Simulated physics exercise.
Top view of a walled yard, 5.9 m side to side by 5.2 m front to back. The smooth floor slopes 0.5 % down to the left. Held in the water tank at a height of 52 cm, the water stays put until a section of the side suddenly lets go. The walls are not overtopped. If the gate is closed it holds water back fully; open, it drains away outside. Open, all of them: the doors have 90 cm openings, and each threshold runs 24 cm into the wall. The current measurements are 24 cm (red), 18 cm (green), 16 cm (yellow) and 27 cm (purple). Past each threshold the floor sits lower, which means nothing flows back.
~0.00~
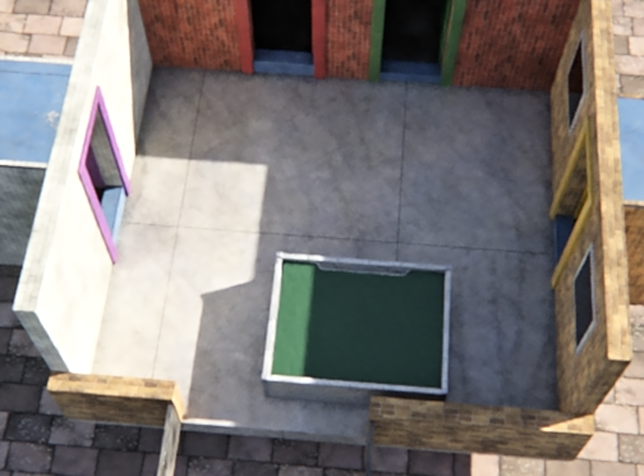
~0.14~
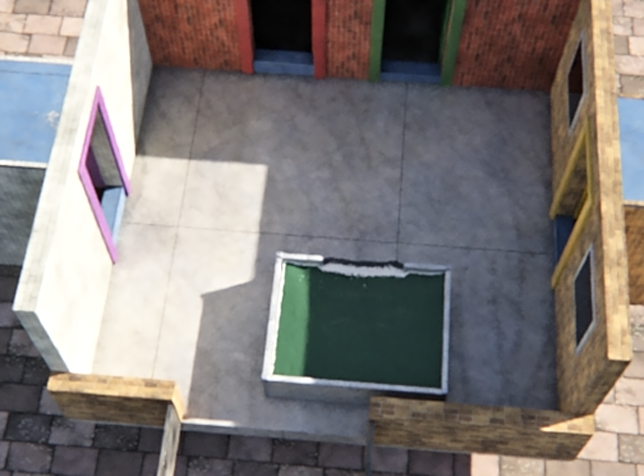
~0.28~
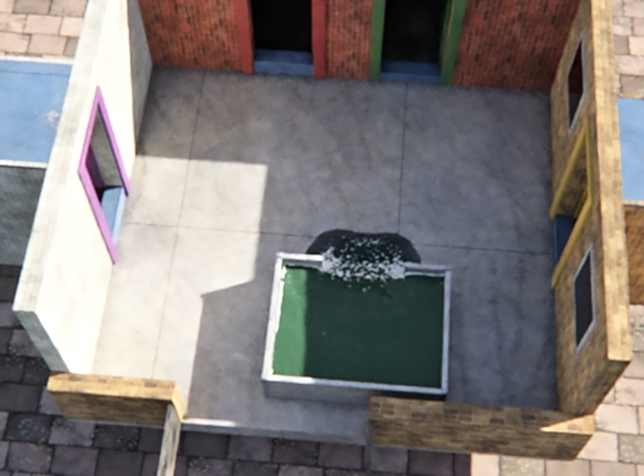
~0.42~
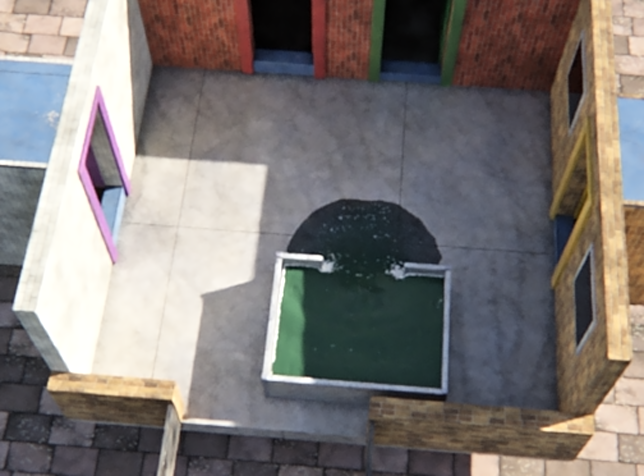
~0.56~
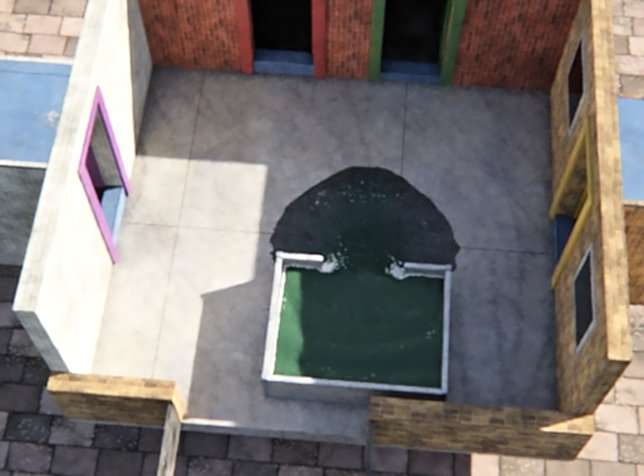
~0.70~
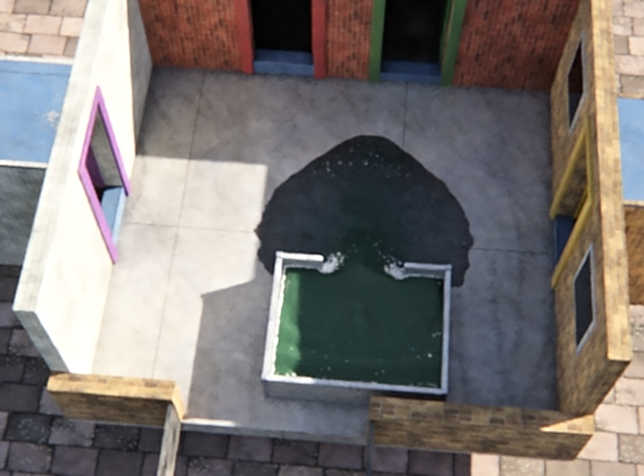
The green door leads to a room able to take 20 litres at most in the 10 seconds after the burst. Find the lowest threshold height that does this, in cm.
The lowest height is about 15 cm.
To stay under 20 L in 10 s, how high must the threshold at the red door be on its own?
Door red, min height approx. 12.0 cm.
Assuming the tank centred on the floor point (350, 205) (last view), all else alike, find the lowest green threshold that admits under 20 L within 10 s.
Then roughly 23 cm.
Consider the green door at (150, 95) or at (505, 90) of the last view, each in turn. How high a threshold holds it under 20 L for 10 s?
You'd want roughly 14.5 cm there first, then roughly 11.0 cm.
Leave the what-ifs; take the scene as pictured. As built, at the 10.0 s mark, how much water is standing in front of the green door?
Some 5.5 cm.
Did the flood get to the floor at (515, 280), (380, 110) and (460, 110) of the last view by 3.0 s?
Status: Clear / submerged / submerged.
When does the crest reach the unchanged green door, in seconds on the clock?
I'd guess close to 2.0 seconds.
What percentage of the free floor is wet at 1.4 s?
I'd say near 30 percent.
After 1.4 s water covers 30 % of the floor, deepest (28 cm) near (356, 274); 19 cm at the green door, 0 litres in over its 18 cm threshold.
After 3.0 s water covers 50 % of the floor, deepest (24 cm) near (164, 74); 16 cm at the green door, 5 litres in over its 18 cm threshold.
After 10.0 s water covers 95 % of the floor, deepest (10 cm) near (87, 395); 6 cm at the green door, 6 litres in over its 18 cm threshold.
At the green door as built, the water arrived by 1.2 s and peaked near 22 cm at 2.0 s.
With a threshold of 13.5 cm, 34 litres would have come in within the 10 s; with 18.5 cm, 4 litres. So under 20 litres takes about 15 cm.
